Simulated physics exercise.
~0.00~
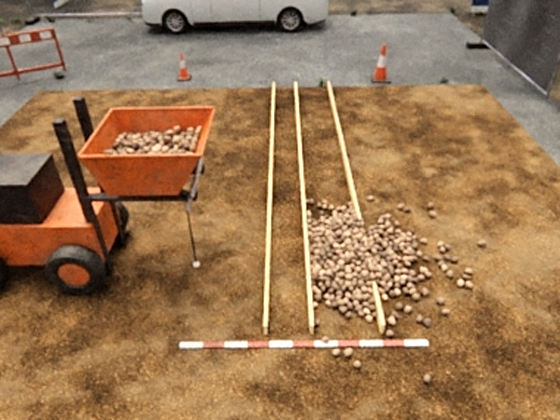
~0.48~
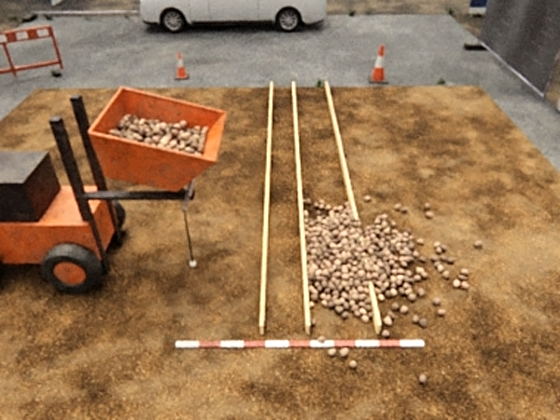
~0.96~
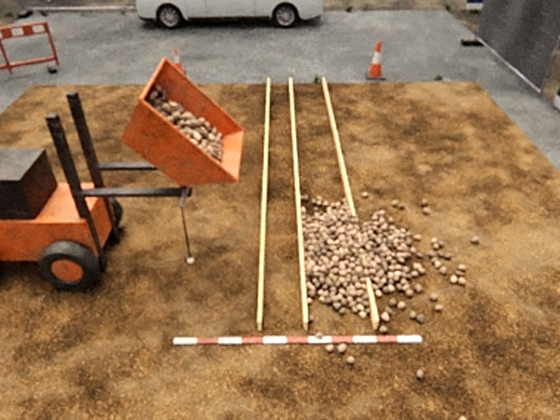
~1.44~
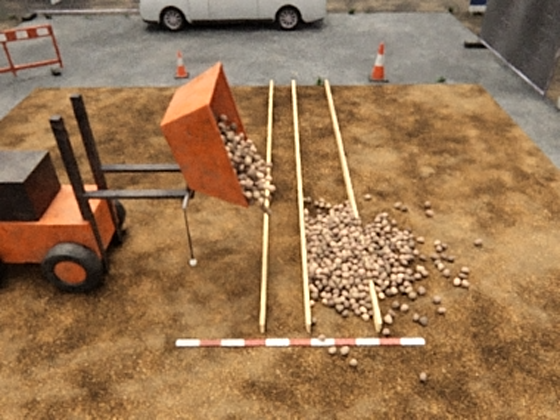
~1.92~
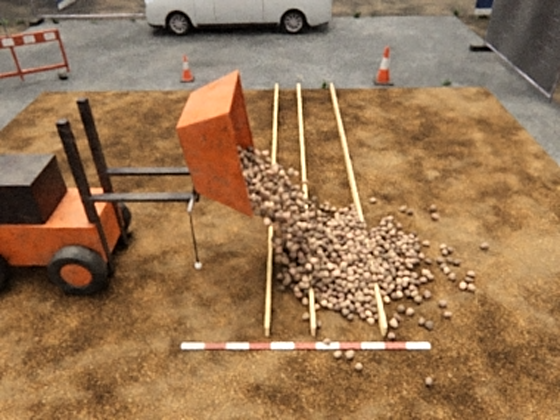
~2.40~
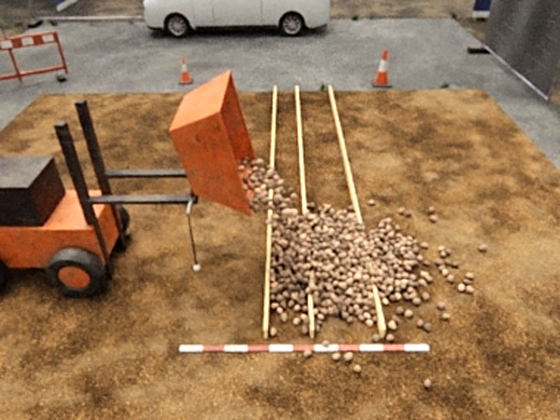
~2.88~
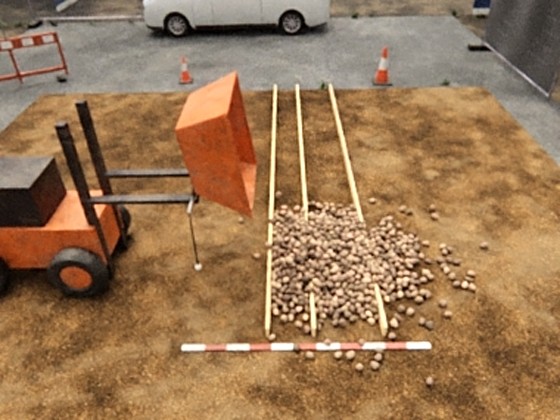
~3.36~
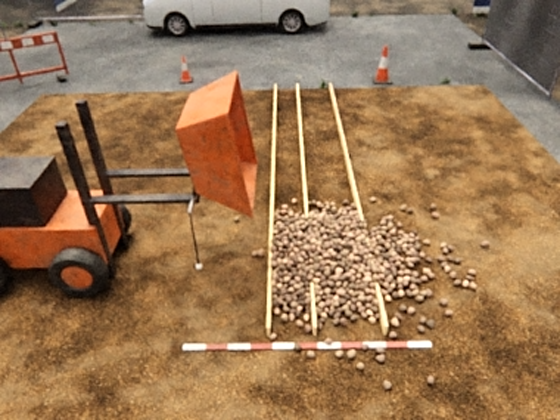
To begin with, an orange forklift at the left holds a raised skip of brown stones beside three pale boards, with an earlier heap lying mostly across the far bay and past the last board. The skip tips forward to the right, slowly at first, then steeply, and the stones slide to its lip. They pour out over the first board into the near bay and run against the old heap. The skip rocks back slightly and forward again as the last stones drop. Finally it hangs empty and steeply tilted, above one broad heap covering both bays, with some stones scattered beyond the last board.
